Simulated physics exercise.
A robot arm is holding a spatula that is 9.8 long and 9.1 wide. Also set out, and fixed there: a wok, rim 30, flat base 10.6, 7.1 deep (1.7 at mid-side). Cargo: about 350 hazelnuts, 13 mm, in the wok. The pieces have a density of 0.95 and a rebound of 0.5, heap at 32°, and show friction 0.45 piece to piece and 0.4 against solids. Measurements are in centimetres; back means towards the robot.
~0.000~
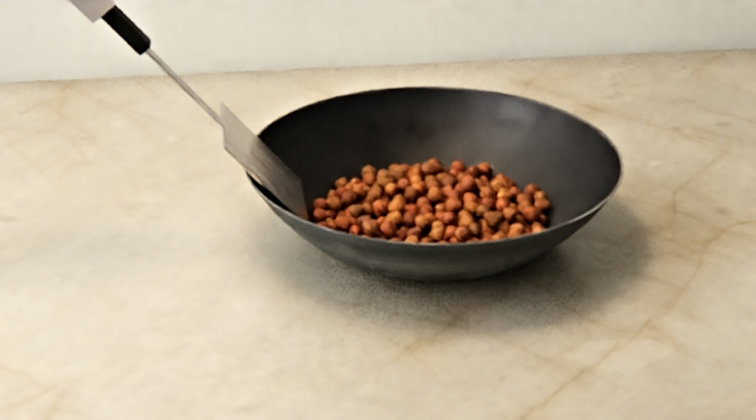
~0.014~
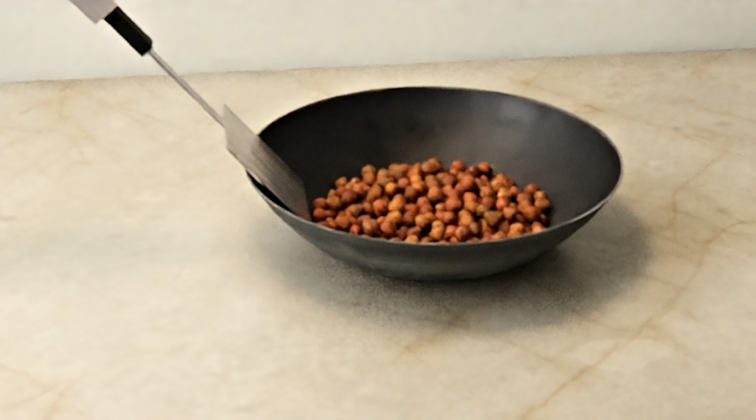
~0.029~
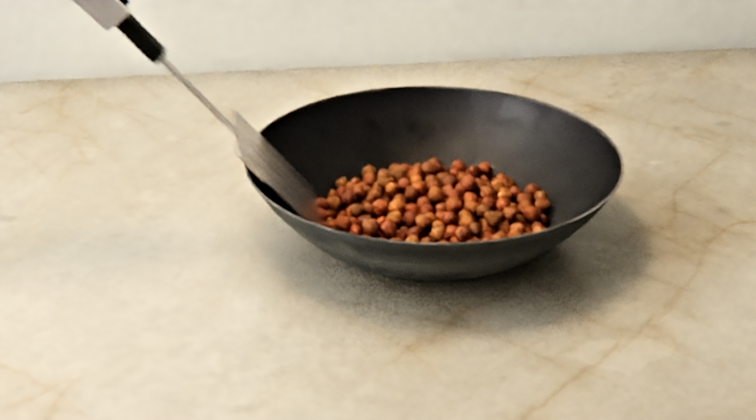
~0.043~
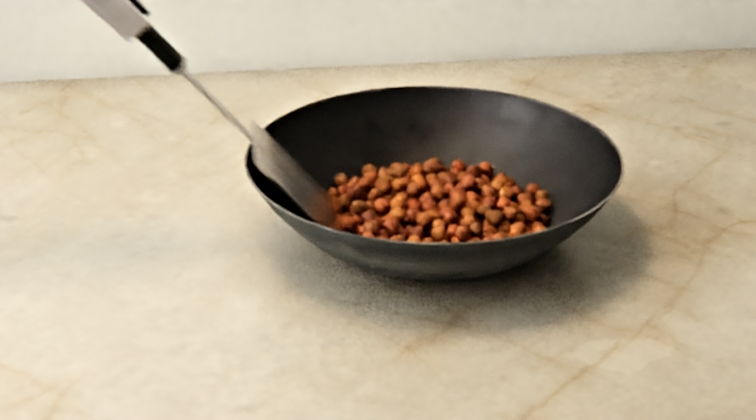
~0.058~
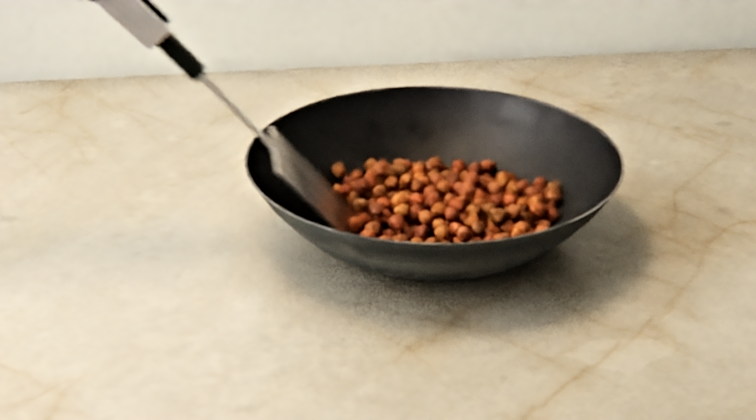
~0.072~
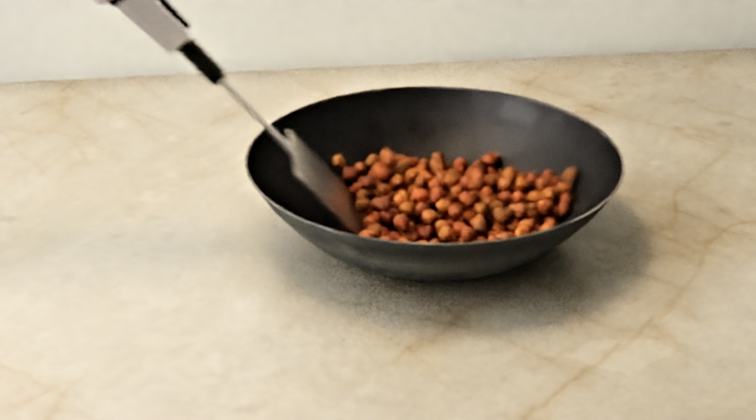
A pale, faintly veined stone-like countertop against a plain off-white wall is seen from slightly above by a camera that stays still. A dark grey wok of reddish-brown hazelnuts sits right of centre, with a metal spatula on a black and light-grey holder reaching in from the upper left. The spatula, at first nearly still, slides rightward down the wok's left side and pushes the nuts slightly right.
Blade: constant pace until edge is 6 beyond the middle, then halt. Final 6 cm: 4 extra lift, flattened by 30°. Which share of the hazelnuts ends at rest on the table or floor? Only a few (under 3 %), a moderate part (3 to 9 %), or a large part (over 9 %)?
A moderate part.
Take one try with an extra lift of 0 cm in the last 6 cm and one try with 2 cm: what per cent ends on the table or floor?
You'd get some 0 per cent with the first setting and some 0 per cent with the second.
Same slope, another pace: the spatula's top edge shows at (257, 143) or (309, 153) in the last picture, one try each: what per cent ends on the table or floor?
Around 0 per cent, then around 10 per cent.
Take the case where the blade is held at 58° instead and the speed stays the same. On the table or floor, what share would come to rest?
Near 5 %.
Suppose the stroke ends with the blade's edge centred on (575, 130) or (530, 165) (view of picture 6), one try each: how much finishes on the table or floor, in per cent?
I'd say some 40 per cent, then some 15 per cent.
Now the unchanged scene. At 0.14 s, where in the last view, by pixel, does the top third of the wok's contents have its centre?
It is centred at roughly (516, 187).
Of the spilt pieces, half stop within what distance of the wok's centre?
34 cm or so.
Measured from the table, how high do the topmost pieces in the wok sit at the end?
Height at the end: Around 6.5 cm.
After 0.11 s, sloping 50°, highest piece 7 above the table; 348 in the wok.
After 0.14 s, sloping 39°, highest piece 8 above the table; 348 in the wok.
After 0.36 s, sloping 20°, highest piece 9 above the table; 332 in the wok, 10 on the table or floor, 6 on the blade or in flight.
After 1.41 s, sloping 20°, highest piece 6 above the table; 332 in the wok, 16 on the table or floor.
In the end, 332 in the wok, 16 on the table or floor. That is 5 % on the table or floor.
